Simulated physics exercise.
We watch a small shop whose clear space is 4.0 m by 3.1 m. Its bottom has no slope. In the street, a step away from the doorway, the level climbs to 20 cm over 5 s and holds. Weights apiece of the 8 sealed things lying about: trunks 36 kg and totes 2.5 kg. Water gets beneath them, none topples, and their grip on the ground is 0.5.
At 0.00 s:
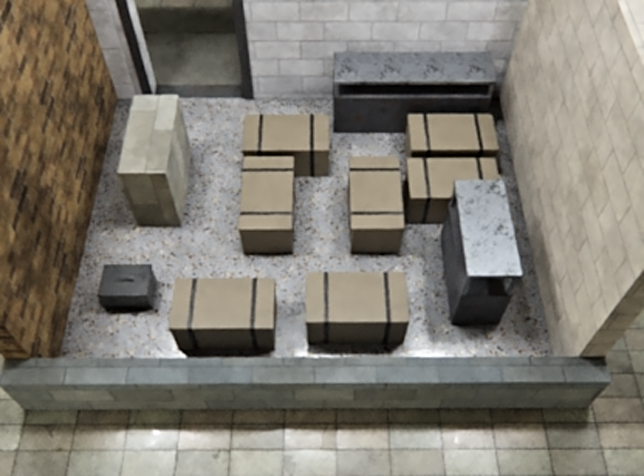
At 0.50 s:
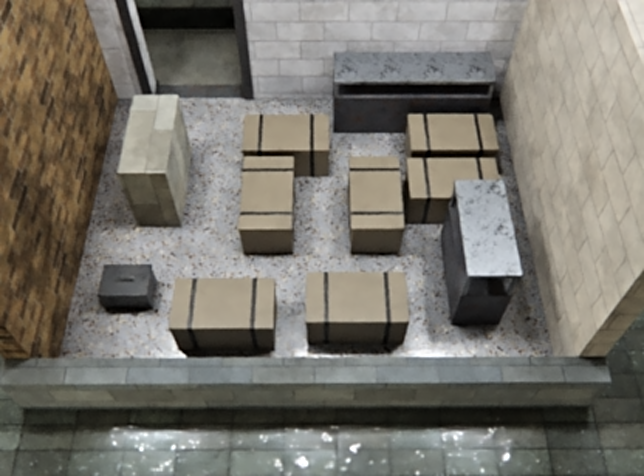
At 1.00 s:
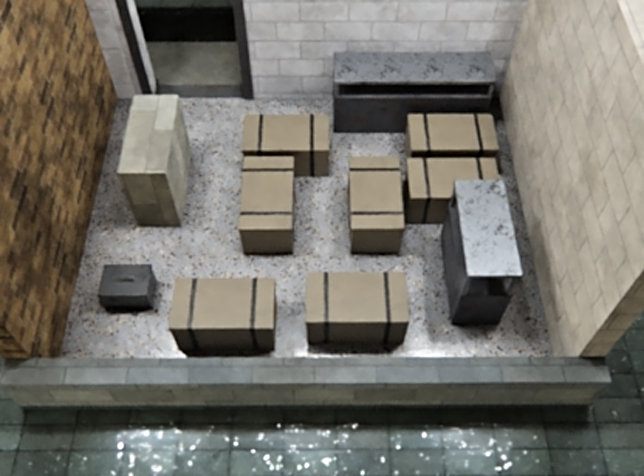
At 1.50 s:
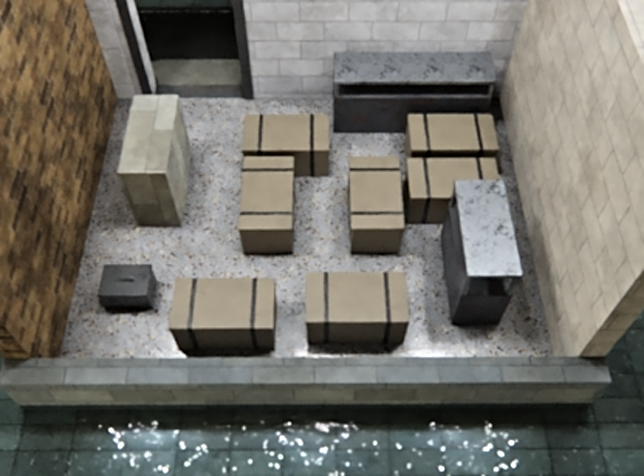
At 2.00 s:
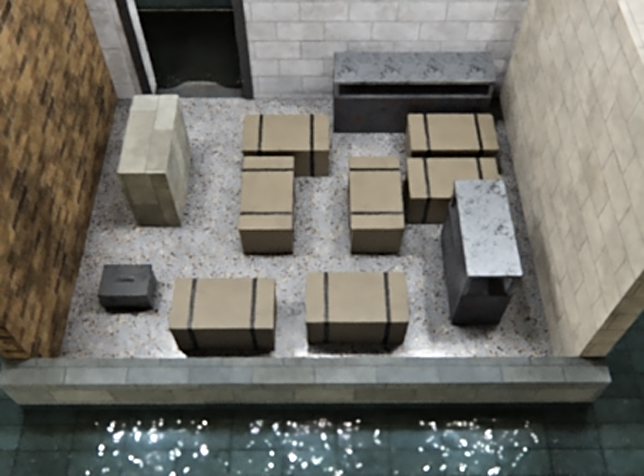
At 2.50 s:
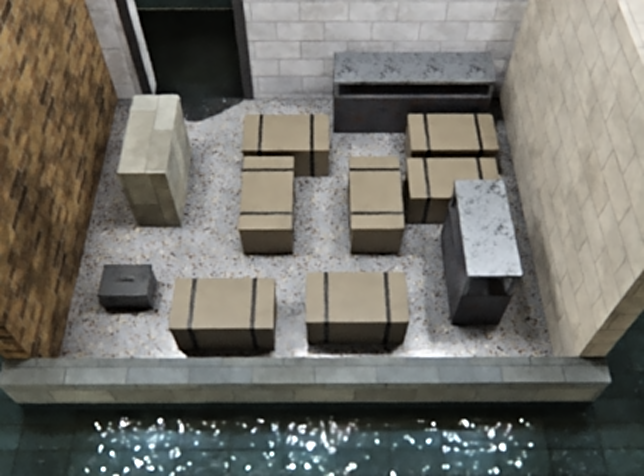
Dark water rises over the paving outside a walled room where strapped boxes stay still.
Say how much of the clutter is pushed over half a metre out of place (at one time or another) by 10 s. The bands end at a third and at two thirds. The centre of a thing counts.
It is less than a third.
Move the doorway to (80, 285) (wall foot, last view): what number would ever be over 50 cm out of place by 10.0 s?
In that case 2 of them.
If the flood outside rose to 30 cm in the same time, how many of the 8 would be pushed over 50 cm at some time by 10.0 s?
Then 4.
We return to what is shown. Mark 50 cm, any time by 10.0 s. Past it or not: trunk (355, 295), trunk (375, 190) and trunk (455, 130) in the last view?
In that order: Under, under, less.
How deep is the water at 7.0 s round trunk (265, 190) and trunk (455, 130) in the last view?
Roughly 4 and 1 cm.
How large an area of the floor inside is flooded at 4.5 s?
Roughly 3.0 m2.
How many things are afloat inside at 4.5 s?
0 of them.
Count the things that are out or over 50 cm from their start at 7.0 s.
By then 0.
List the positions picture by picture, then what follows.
A trunk at (223, 303), on the bottom; a trunk at (357, 296), on the bottom; water covers 0.0 m2; 0 of 8 have shifted, in the first picture.
A trunk at (223, 303) rests on the ground; a trunk at (357, 296), on the bottom; 0.0 m2 under water; 0 of 8 have shifted, in the second picture.
A trunk at (223, 303), on the bottom; a trunk at (357, 296) rests on the ground; 0.0 m2 under water; 0 of 8 have shifted, in the third picture.
A trunk at (223, 303) rests on the ground; a trunk at (357, 296) rests on the ground; water covers 0.0 m2; 0 of 8 have shifted, in the fourth picture.
A trunk at (223, 303), on the bottom; a trunk at (357, 296), on the bottom; 0.0 m2 under water; 0 of 8 have shifted, in the fifth picture.
A trunk at (223, 303), on the bottom; a trunk at (357, 296) rests on the ground; water covers 0.2 m2; 0 of 8 have shifted, in the sixth picture.
After 3.5 s 0 of 8 are over 50 cm from their spots; 0 afloat.
After 4.5 s 0 of 8 are over 50 cm from their spots; 0 afloat.
After 7.0 s 0 of 8 are over 50 cm from their spots; 1 afloat.
After 10.0 s 0 of 8 are over 50 cm from their spots, and 1 have been at some point; 1 afloat.
